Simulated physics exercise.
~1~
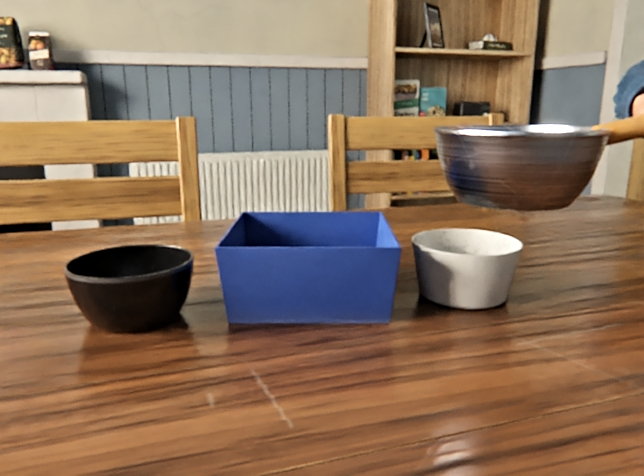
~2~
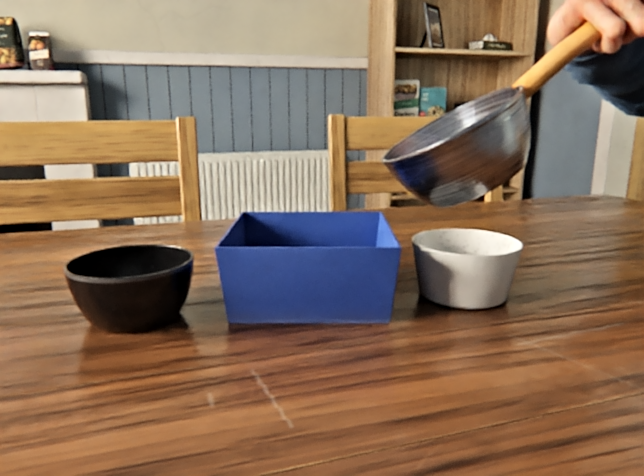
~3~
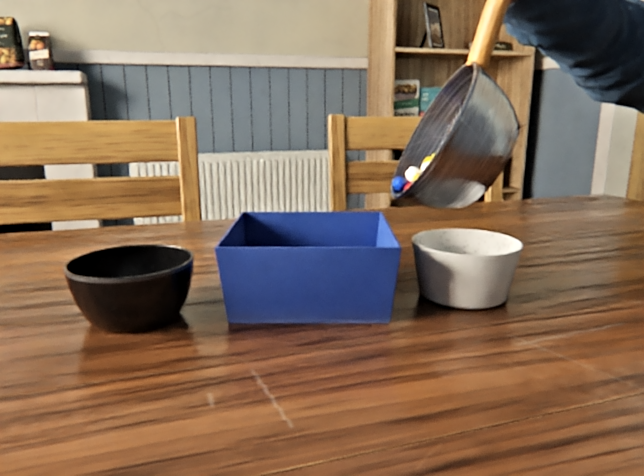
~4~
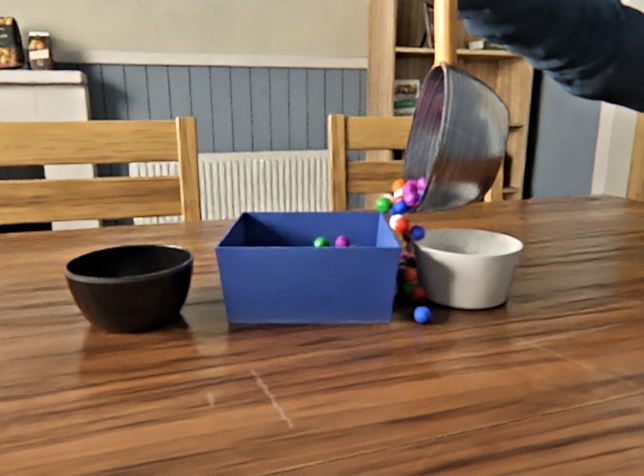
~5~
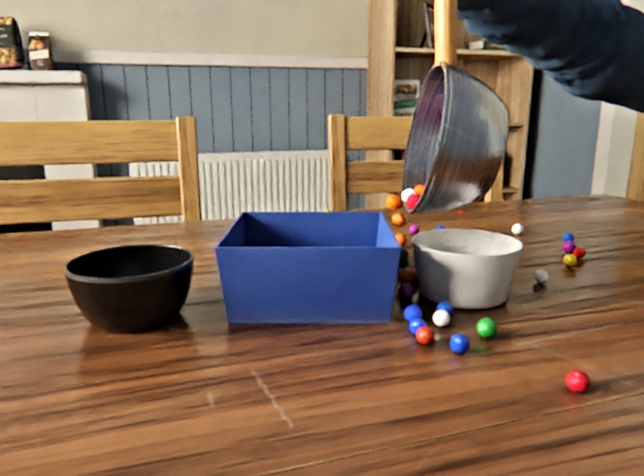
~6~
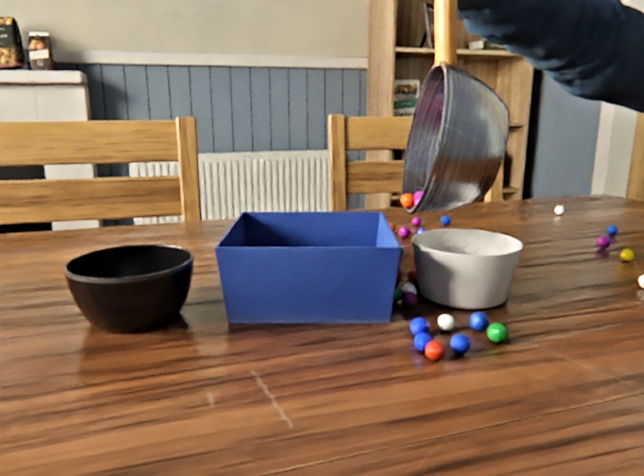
A hand tips a dark, wooden-handled bowl of colourful marbles over a glossy wooden table, viewed from the front by a still camera. Below stand a black bowl on the left, a blue rectangular tin in the middle and a white dish on the right, with chairs and a radiator behind. The bowl swings leftward and tilts steeply until marbles gather at its lip. They spill toward the gap between tin and dish, some dropping into the tin. Many scatter across the table, several rolling right, while a few remain at the tilted bowl's lip and the black bowl stays untouched.
